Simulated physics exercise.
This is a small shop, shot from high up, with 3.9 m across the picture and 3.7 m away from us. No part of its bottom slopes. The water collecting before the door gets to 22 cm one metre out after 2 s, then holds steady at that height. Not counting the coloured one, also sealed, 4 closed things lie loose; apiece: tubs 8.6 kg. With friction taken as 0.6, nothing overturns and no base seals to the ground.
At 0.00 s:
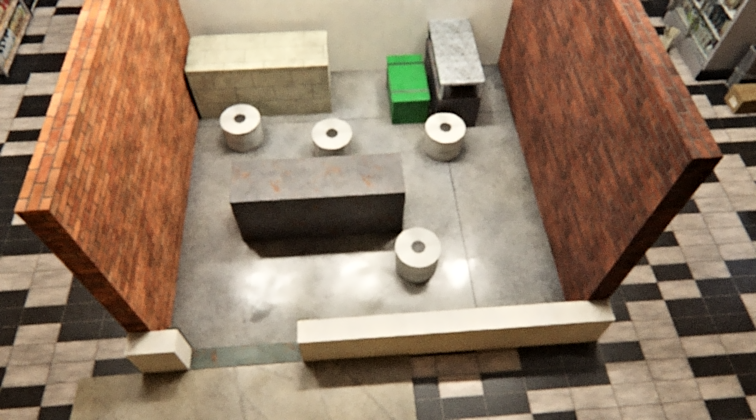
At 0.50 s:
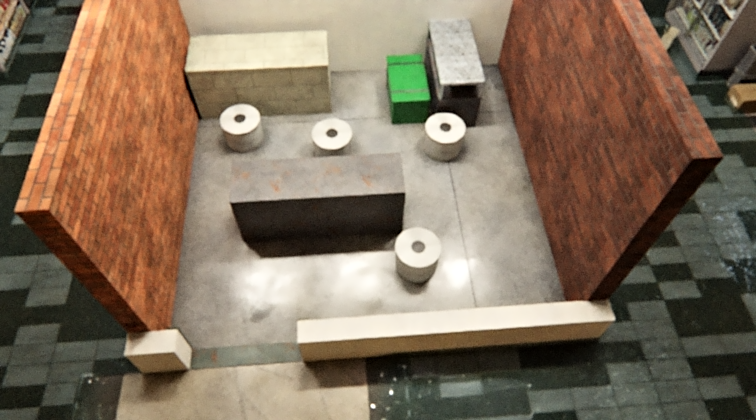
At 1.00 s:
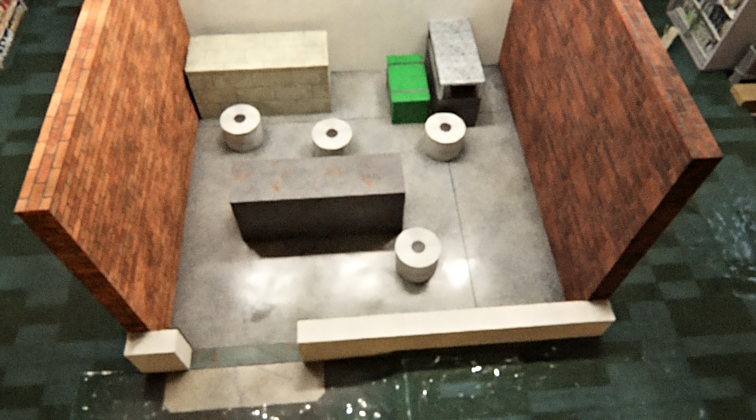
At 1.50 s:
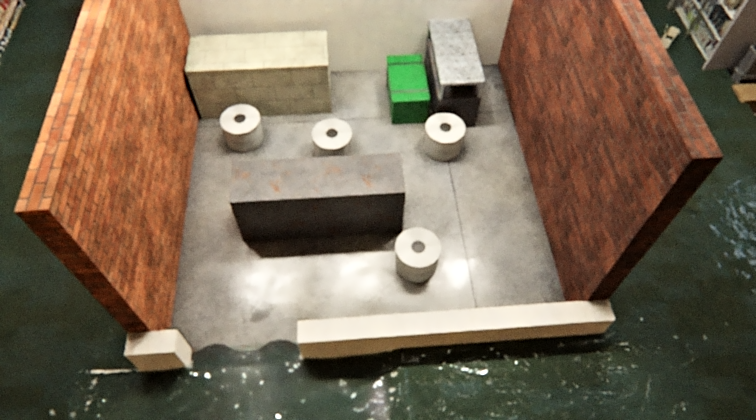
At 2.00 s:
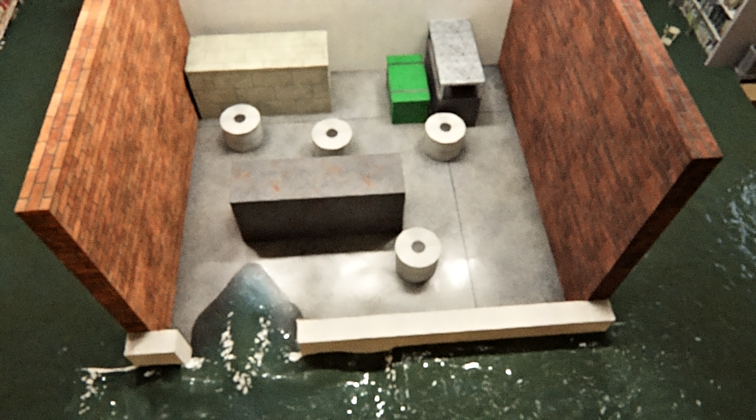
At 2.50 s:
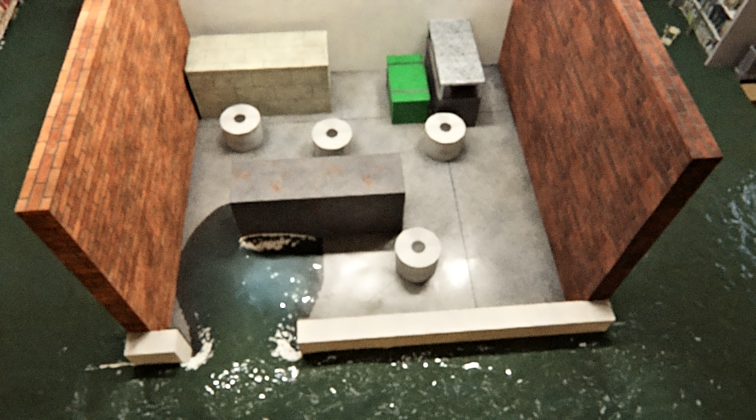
Dark green water rises over the tiled floor outside, then pours through the shop's front doorway.
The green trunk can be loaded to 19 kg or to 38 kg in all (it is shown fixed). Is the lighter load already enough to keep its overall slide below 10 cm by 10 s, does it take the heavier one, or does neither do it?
I reckon the answer is the heavier of the two.
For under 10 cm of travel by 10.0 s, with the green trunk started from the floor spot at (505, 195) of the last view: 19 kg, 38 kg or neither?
Outcome - failure with both.
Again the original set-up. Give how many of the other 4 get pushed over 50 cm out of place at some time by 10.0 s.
Answer: 4.
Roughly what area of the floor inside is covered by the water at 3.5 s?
4.0 m2.
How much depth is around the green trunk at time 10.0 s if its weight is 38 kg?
9 cm, roughly.
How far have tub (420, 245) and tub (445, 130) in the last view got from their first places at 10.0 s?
Respectively 140 and 60 cm.
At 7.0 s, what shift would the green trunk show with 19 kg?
5 cm.
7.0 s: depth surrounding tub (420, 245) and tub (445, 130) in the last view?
About 11 and 5 cm.
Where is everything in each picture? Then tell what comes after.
The first frame shows the green trunk at (408, 77), on the bottom; water covers 0.0 m2; 0 of 5 have shifted.
The second frame shows the green trunk at (408, 77), on the bottom; water covers 0.0 m2; 0 of 5 have shifted.
The third frame shows the green trunk at (408, 77) rests on the ground; water covers 0.0 m2; 0 of 5 have shifted.
The fourth frame shows the green trunk at (408, 77), on the bottom; water covers 0.0 m2; 0 of 5 have shifted.
The fifth frame shows the green trunk at (408, 77) rests on the ground; water covers 0.6 m2; 0 of 5 have shifted.
The sixth frame shows the green trunk at (408, 77) rests on the ground; water covers 1.7 m2; 0 of 5 have shifted.
After 3.5 s the green trunk would be 0 cm from its start with 19 kg and 0 cm from its start with 38 kg; 0 cm of water round it then.
After 4.5 s the green trunk would be 0 cm from its start with 19 kg and 0 cm from its start with 38 kg; 0 cm of water round it then.
After 7.0 s the green trunk would be 4 cm from its start with 19 kg and 1 cm from its start with 38 kg; 6 cm of water round it then.
After 10.0 s the green trunk would be 30 cm from its start with 19 kg and 1 cm from its start with 38 kg; 9 cm of water round it then.
